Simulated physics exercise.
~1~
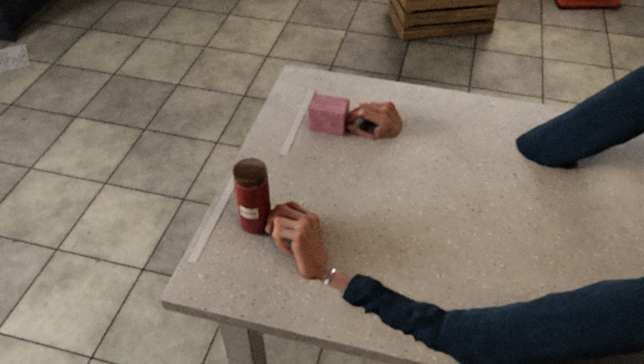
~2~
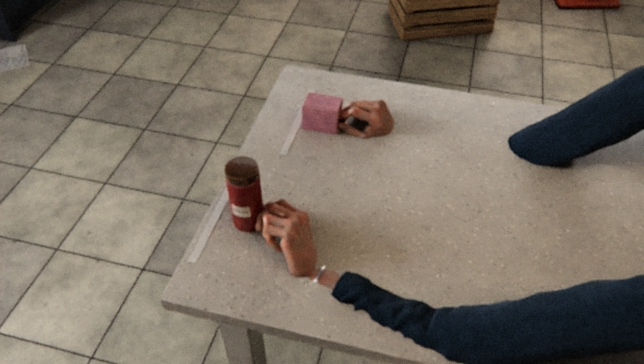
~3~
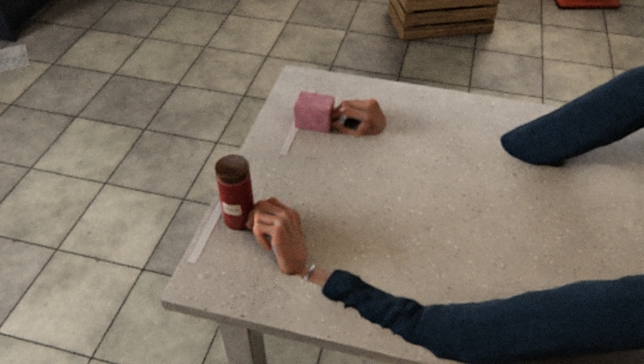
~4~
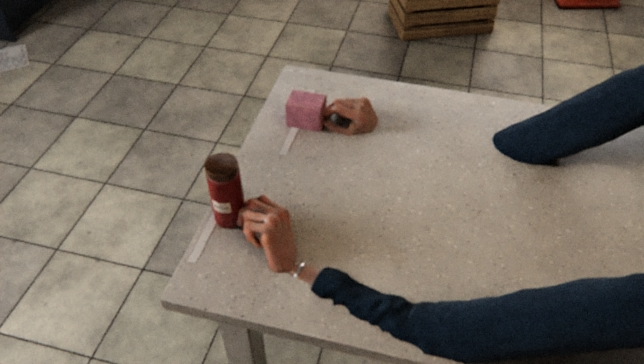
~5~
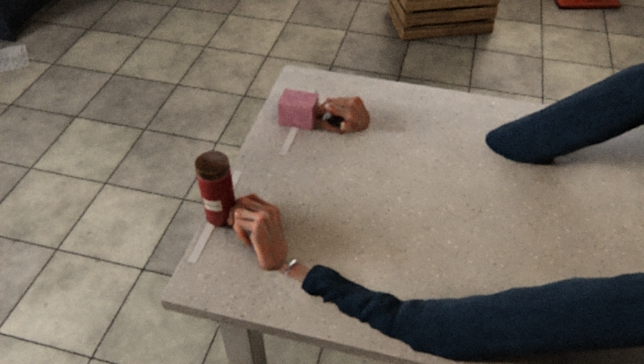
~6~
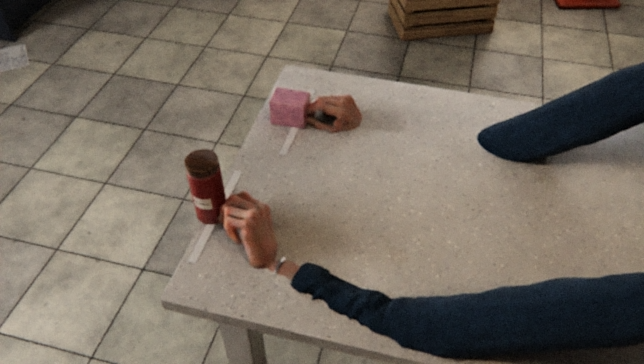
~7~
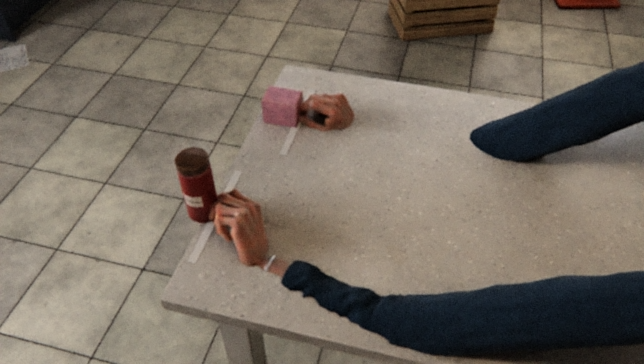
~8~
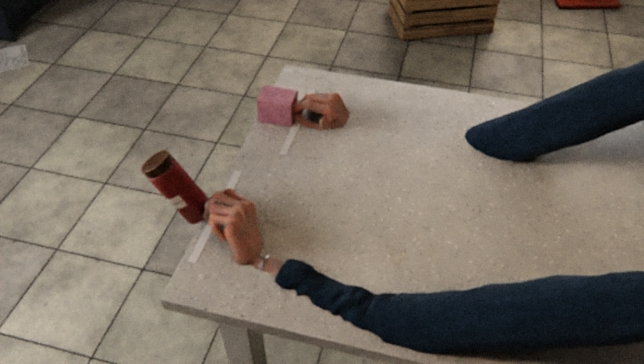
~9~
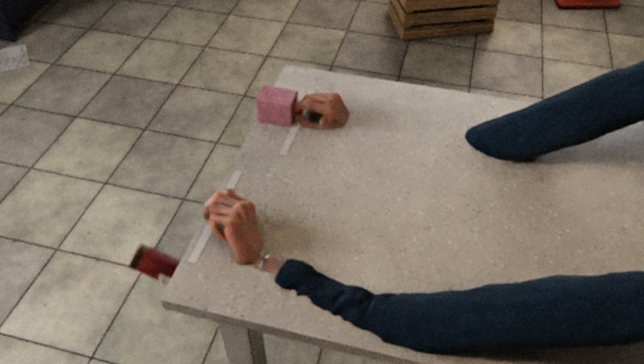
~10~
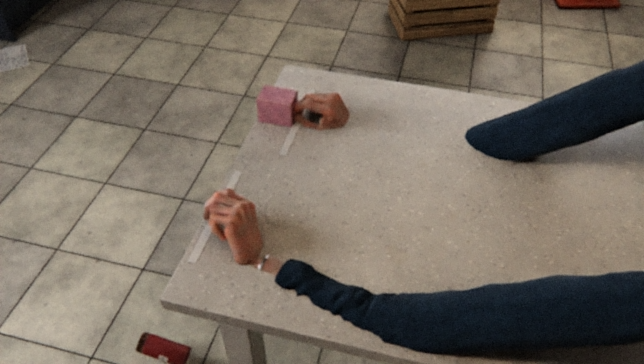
Two hands in dark blue sleeves reach in from the right over a pale speckled table on a tiled floor, seen from above at an angle, with a wooden crate behind. The far hand rests against a pink block and the near hand against an upright red jar, each close to a strip of pale tape near the left edge. Both hands slowly push their objects left, toward and past the tape. The jar leans outward, tips over the edge and drops, ending on its side on the floor. The pink block stops at the edge and stays on the table.
